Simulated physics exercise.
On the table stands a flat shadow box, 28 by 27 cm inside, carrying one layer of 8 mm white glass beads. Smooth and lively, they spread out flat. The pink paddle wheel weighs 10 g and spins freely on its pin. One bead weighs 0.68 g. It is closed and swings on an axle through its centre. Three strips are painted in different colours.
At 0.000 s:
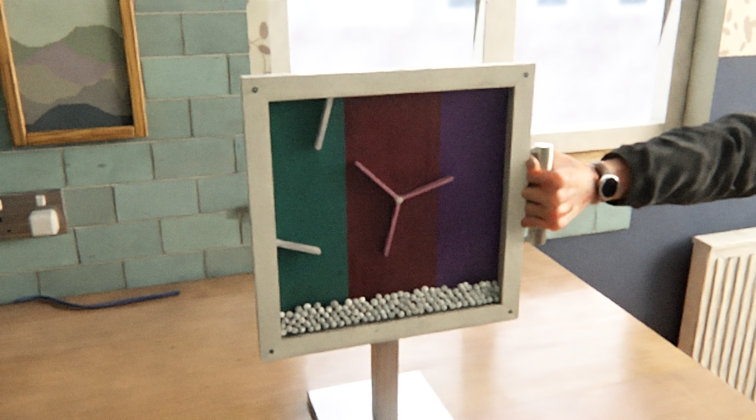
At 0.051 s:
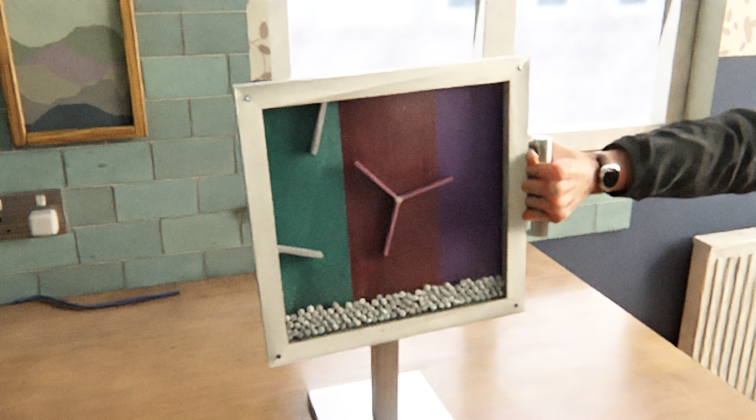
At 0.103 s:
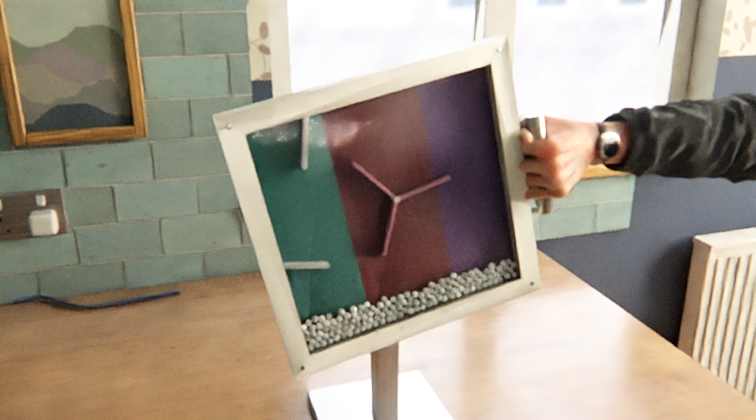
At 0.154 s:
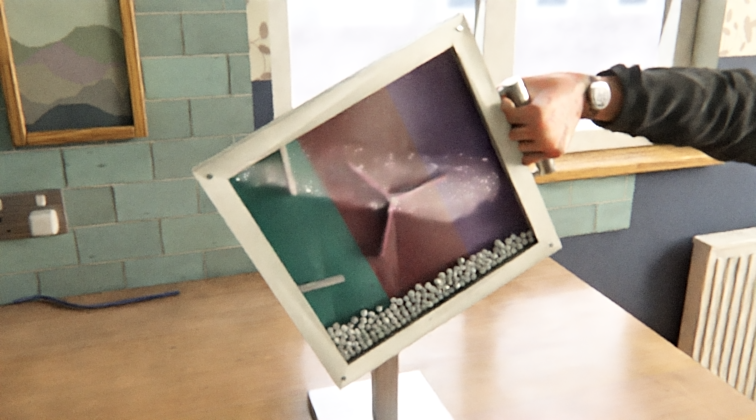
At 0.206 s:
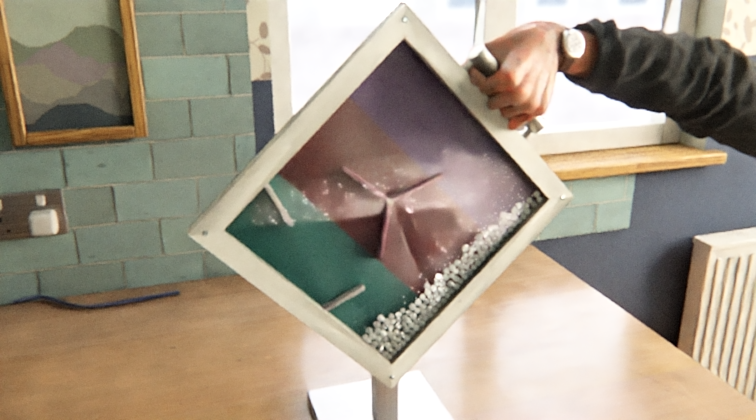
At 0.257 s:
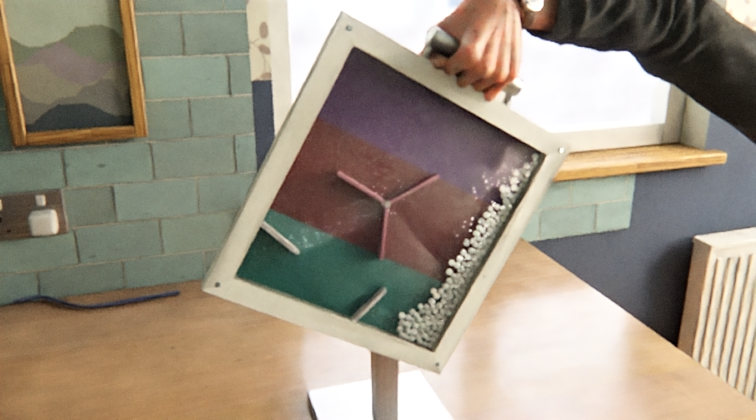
A hand turns the framed box anticlockwise, and the pale beads shift along its right side.
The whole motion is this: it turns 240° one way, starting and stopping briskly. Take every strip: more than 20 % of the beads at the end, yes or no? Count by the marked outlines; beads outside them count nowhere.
Red strip no, purple strip yes, turquoise strip no.
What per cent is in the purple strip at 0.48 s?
Roughly 0 per cent.
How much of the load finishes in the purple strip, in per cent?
Roughly 95 per cent.
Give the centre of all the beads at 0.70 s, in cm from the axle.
Some 6 cm right and 4 cm above.
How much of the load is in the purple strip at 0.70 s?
Roughly 10 per cent.
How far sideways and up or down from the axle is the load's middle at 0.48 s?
About 12 cm right and 1 cm below.
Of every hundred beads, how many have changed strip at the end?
About 75 per cent.
By 0.48 s, it stands 132° anticlockwise; the beads' middle is 12 cm right of and 1 cm below the centre; red 15 %, turquoise 85 %.
By 0.70 s, it has come round 202° anticlockwise; the beads' middle is 6 cm right of and 4 cm above the centre; red 25 %, purple 10 %, turquoise 70 %.
By 0.89 s, it has come round 240° anticlockwise; the beads' middle is 1 cm left of and 2 cm below the centre; red 55 %, purple 35 %, turquoise 10 %.
All still by 4.7 s, it has come round 240° anticlockwise; red 0 %, purple 95 %, turquoise 5 %.
